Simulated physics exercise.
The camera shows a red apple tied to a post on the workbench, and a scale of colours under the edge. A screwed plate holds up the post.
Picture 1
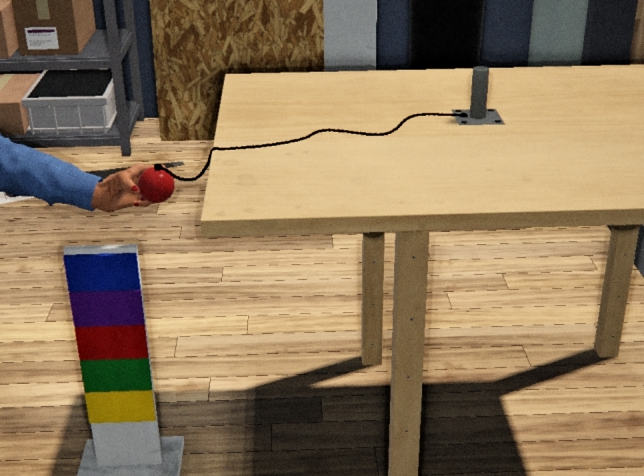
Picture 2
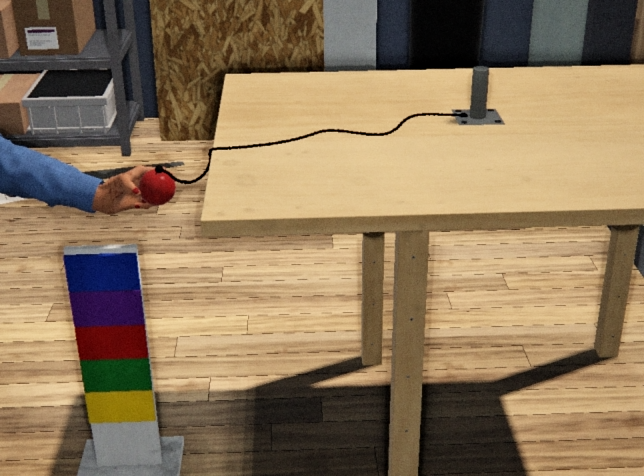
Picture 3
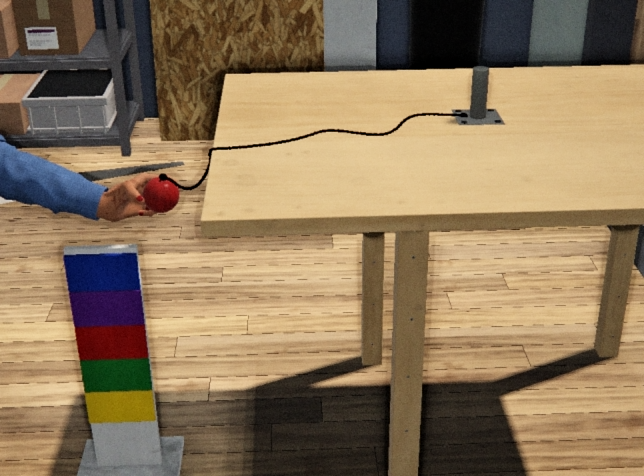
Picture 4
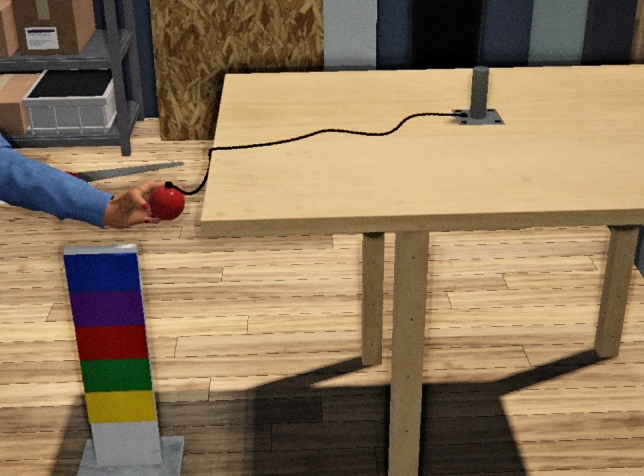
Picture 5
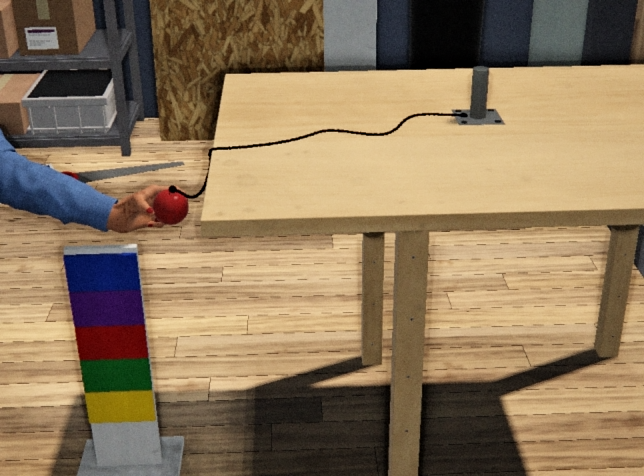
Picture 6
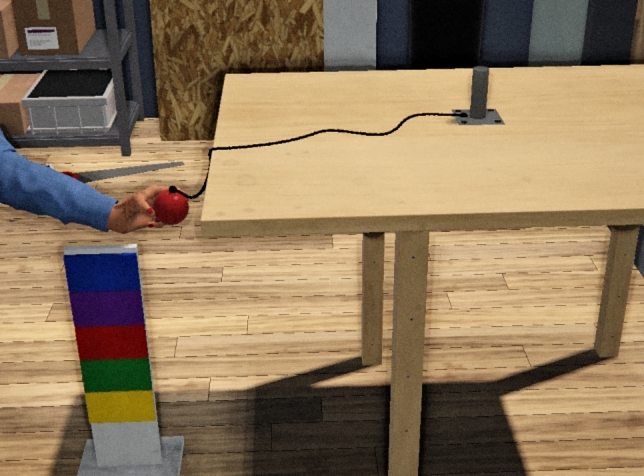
A hand held a red ball-like object tied by a dark cord to a post on the wooden table, and moved it slightly down and to the right, above a striped colour stand, beside the table's edge.
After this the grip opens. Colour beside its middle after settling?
Blue.
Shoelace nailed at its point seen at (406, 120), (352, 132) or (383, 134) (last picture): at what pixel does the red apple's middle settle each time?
In order of the tries: About (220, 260), about (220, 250), about (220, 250).
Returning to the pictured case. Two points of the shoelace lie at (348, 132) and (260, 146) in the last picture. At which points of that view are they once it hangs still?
First: (320, 131). Second: (222, 140).
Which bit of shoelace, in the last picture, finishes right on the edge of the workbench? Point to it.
It lies at about (246, 147).
Early on, apple near (210, 259); level with blue.
Midway, apple near (214, 263); level with blue.
Finally, apple near (222, 266); level with blue. The shoelace holds its middle at blue.
